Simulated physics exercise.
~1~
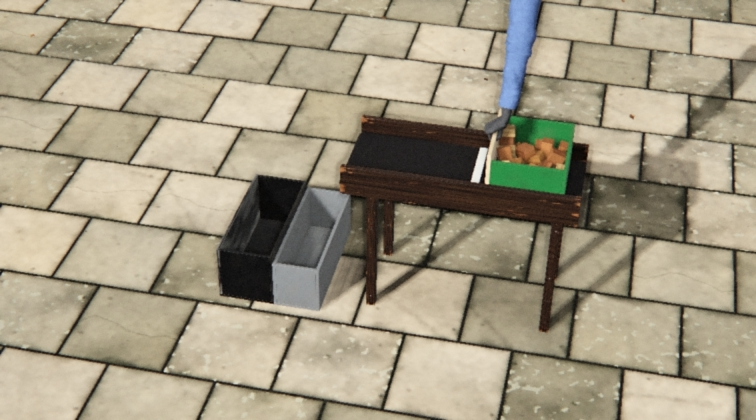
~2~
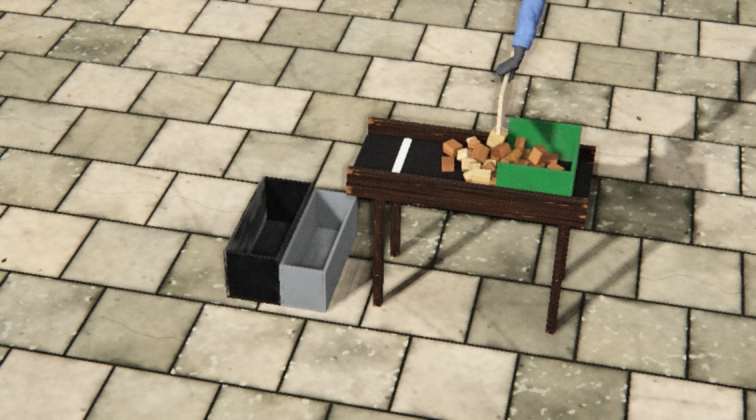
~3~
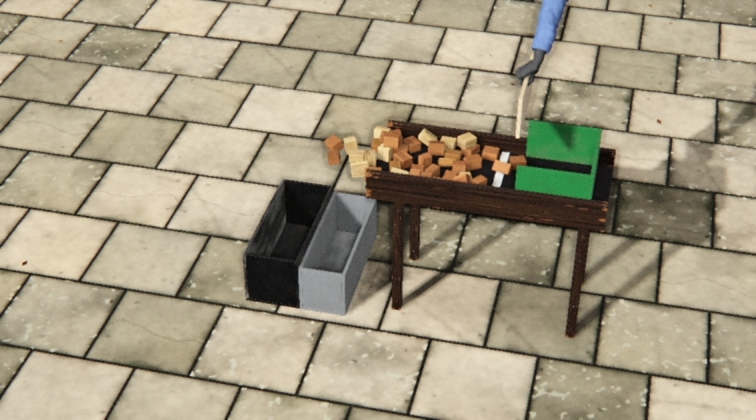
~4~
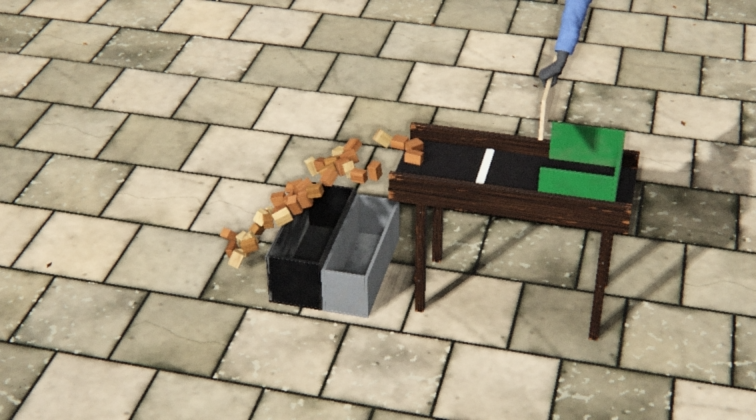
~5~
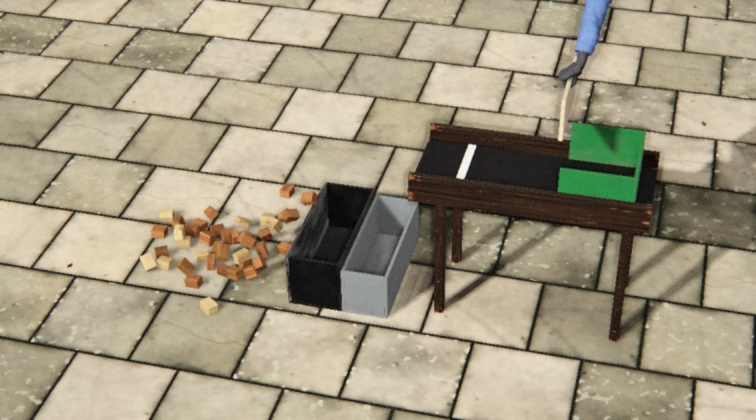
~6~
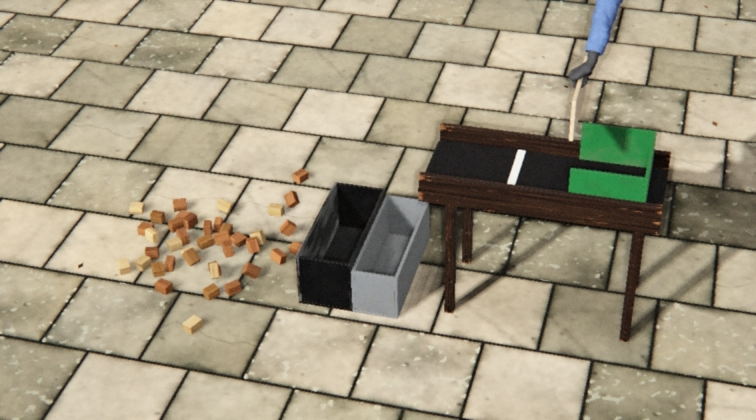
Wooden blocks in a green pen rode left along a black belt once a blue arm raised the gate, then poured off the end, flew over the grey box and black bin, and scattered across the paving beyond, leaving both containers empty.
